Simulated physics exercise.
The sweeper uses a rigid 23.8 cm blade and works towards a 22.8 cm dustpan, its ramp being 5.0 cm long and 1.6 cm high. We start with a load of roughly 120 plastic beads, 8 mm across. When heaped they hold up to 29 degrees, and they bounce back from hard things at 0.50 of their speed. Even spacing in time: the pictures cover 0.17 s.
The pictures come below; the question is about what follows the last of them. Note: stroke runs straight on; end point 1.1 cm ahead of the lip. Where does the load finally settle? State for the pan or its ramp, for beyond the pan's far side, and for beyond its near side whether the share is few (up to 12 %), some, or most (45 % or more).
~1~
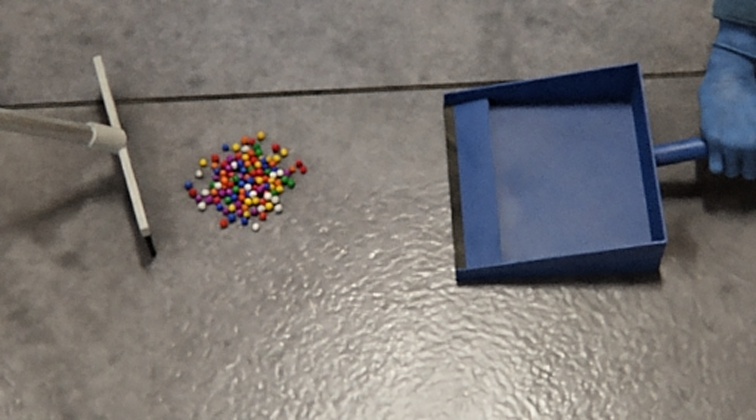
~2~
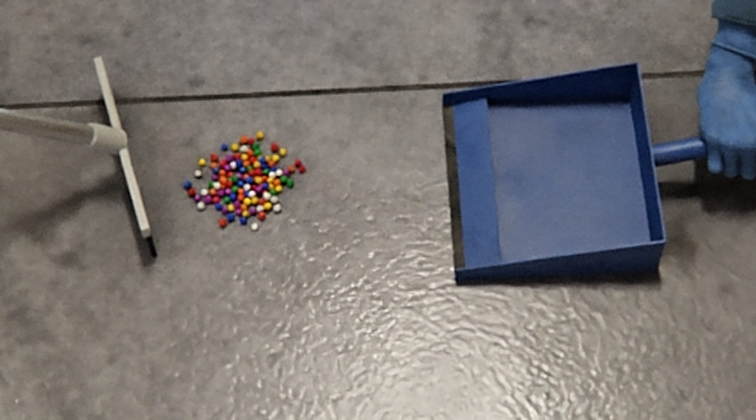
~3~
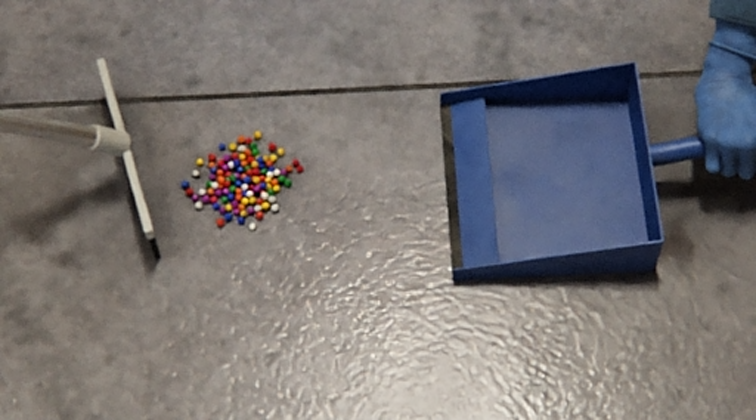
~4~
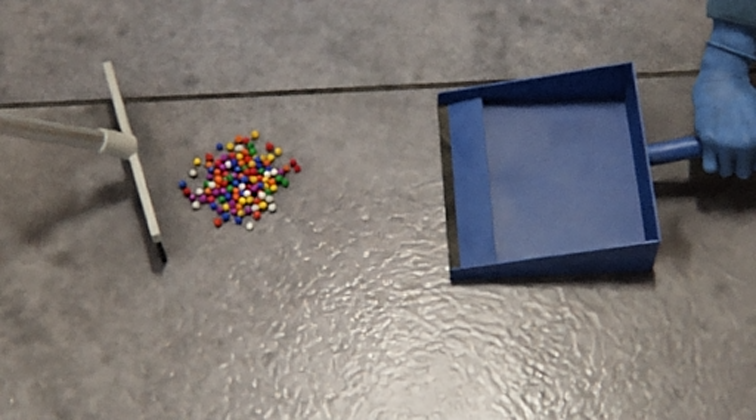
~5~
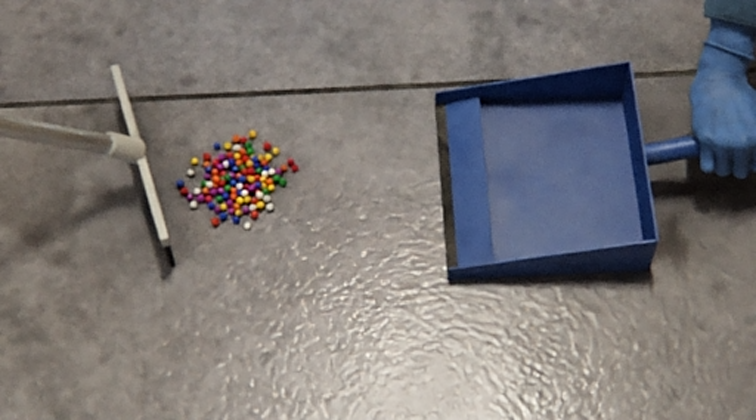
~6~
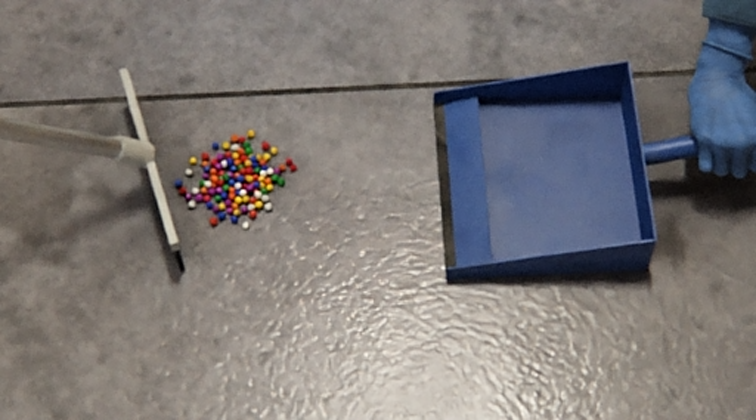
In the pan or on its ramp: Few, past the pan's far side: Few, past the pan's near side: Few.
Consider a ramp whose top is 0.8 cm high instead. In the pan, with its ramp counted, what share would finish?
Around 0 per cent.
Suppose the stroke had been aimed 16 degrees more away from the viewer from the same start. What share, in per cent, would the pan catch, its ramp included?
I'd expect close to 0 percent.
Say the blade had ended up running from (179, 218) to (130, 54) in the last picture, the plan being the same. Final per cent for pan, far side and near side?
Split: Pan = 10, far = 25, near = 0.
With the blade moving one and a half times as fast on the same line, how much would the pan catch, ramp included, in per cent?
It would be around 0 per cent.
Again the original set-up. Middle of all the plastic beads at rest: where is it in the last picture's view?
Somewhere near (379, 170) in the last picture.
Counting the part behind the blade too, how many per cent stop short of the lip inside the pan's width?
Share there: Around 100 percent.
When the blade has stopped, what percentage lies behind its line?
Roughly 40 in a hundred.
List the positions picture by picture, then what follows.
In the first frame, blade from (145, 231) to (99, 65), moved 0.0 cm, 0 of the pieces shifted so far; middle of the pieces at (248, 178); pan at (564, 185).
In the second frame, blade from (146, 231) to (100, 66), moved 0.2 cm, 0 of the pieces shifted so far; middle of the pieces at (247, 178).
In the third frame, blade from (150, 233) to (103, 67), moved 1.0 cm, 0 of the pieces shifted so far; middle of the pieces at (244, 177).
In the fourth frame, blade from (157, 237) to (109, 70), moved 2.2 cm, 0 of the pieces shifted so far; middle of the pieces at (242, 177).
In the fifth frame, blade from (165, 241) to (117, 74), moved 3.5 cm, 0 of the pieces shifted so far; middle of the pieces at (239, 177).
In the sixth frame, blade from (175, 245) to (126, 77), moved 4.9 cm, 0 of the pieces shifted so far; middle of the pieces at (238, 176); pan at (554, 183).
Then, 0.39 s after the last picture, middle of the blade 19 cm from the lip; 0 % over the lip, far side 0 %, near side 0 %.
Then, 0.64 s after the last picture, middle of the blade 10 cm from the lip; 0 % over the lip, far side 0 %, near side 0 %.
Then, 0.99 s after the last picture, middle of the blade 4 cm from the lip; 0 % over the lip, far side 0 %, near side 0 %.
In the end, pan 0 %, far side 0 %, near side 0 %, in front of the lip or behind the blade 100 %.
